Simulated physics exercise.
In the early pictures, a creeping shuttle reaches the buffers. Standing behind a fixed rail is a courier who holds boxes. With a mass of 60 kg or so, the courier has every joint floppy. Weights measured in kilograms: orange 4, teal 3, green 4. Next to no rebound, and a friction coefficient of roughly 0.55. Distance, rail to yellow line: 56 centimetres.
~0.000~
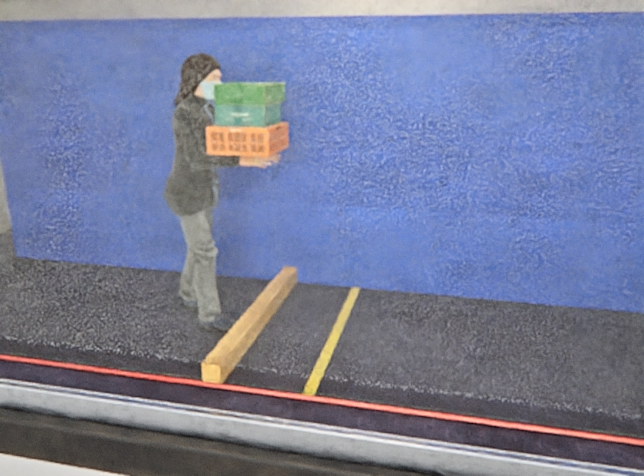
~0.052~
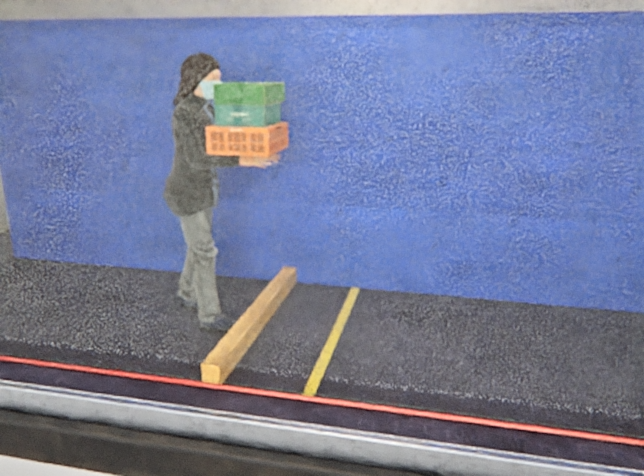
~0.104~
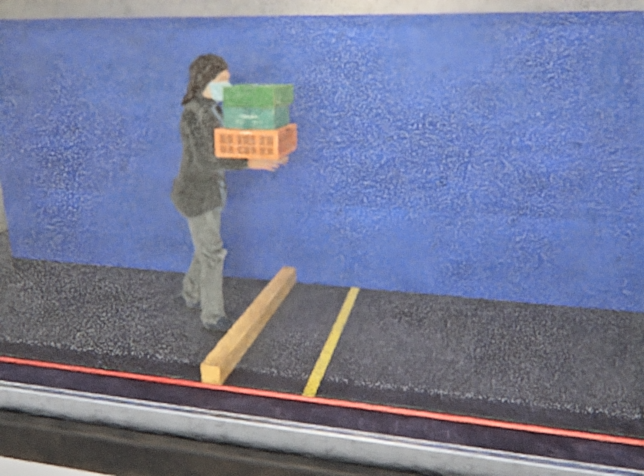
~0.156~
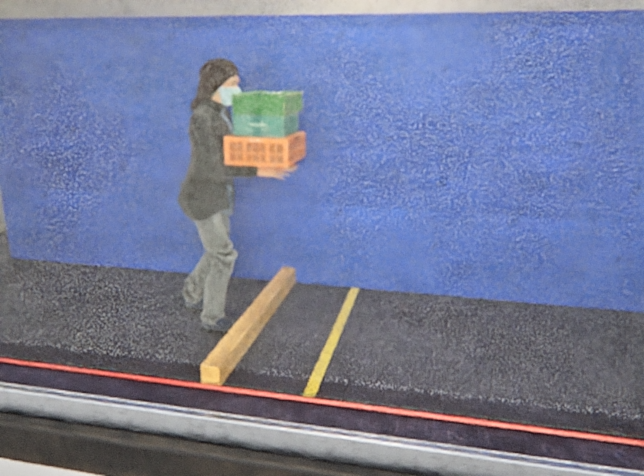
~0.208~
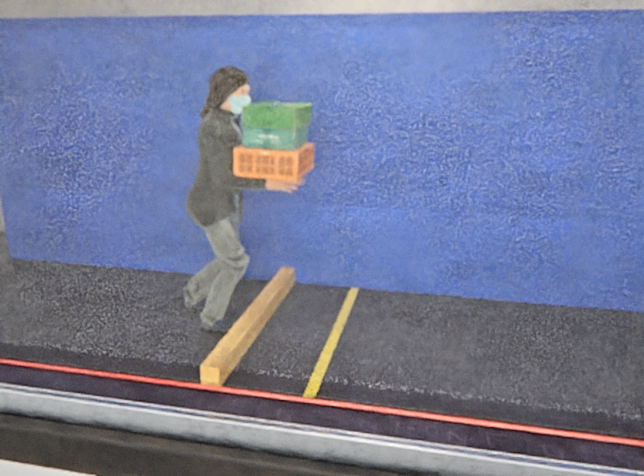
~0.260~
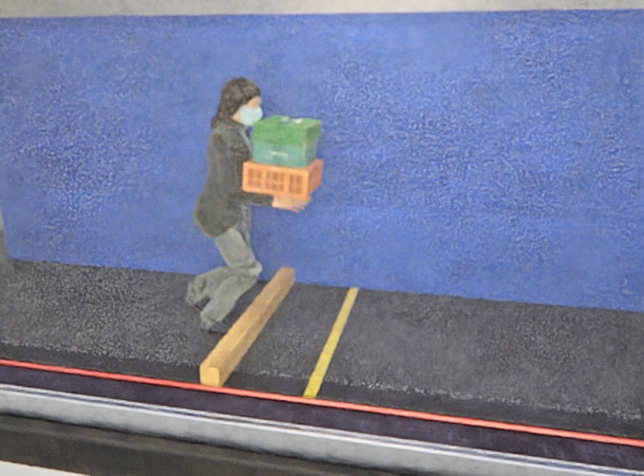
A masked courier holding a green carton on an orange crate stood almost still behind a wooden beam, then leaned to the right and sank lower as both knees bent.
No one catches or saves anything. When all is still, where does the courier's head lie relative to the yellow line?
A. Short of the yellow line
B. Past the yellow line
(B) Past the yellow line.
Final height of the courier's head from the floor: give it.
The head ends roughly 15 centimetres up.
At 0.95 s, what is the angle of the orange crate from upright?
Roughly 0 degrees.
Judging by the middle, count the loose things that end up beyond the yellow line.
Total tallied: 2.
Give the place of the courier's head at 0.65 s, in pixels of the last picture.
Near pixel (335, 294).
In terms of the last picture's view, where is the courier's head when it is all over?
(362, 342).
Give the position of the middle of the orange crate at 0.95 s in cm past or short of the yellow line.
It sits around 10 cm short of the mark.
After 0.45 s the courier's head is 30 cm short of the yellow line, near (287, 181) in the last picture's view; the green carton 6 cm short of the yellow line, tilted 25°.
After 0.65 s the courier's head is 1 cm past the yellow line, near (335, 294) in the last picture's view.
After 0.95 s the courier's head is 6 cm past the yellow line, near (341, 313) in the last picture's view.
At rest, 2.9 s, orange crate stops short of the yellow line; teal carton crosses the yellow line; green carton crosses the yellow line; courier's head crosses the yellow line.
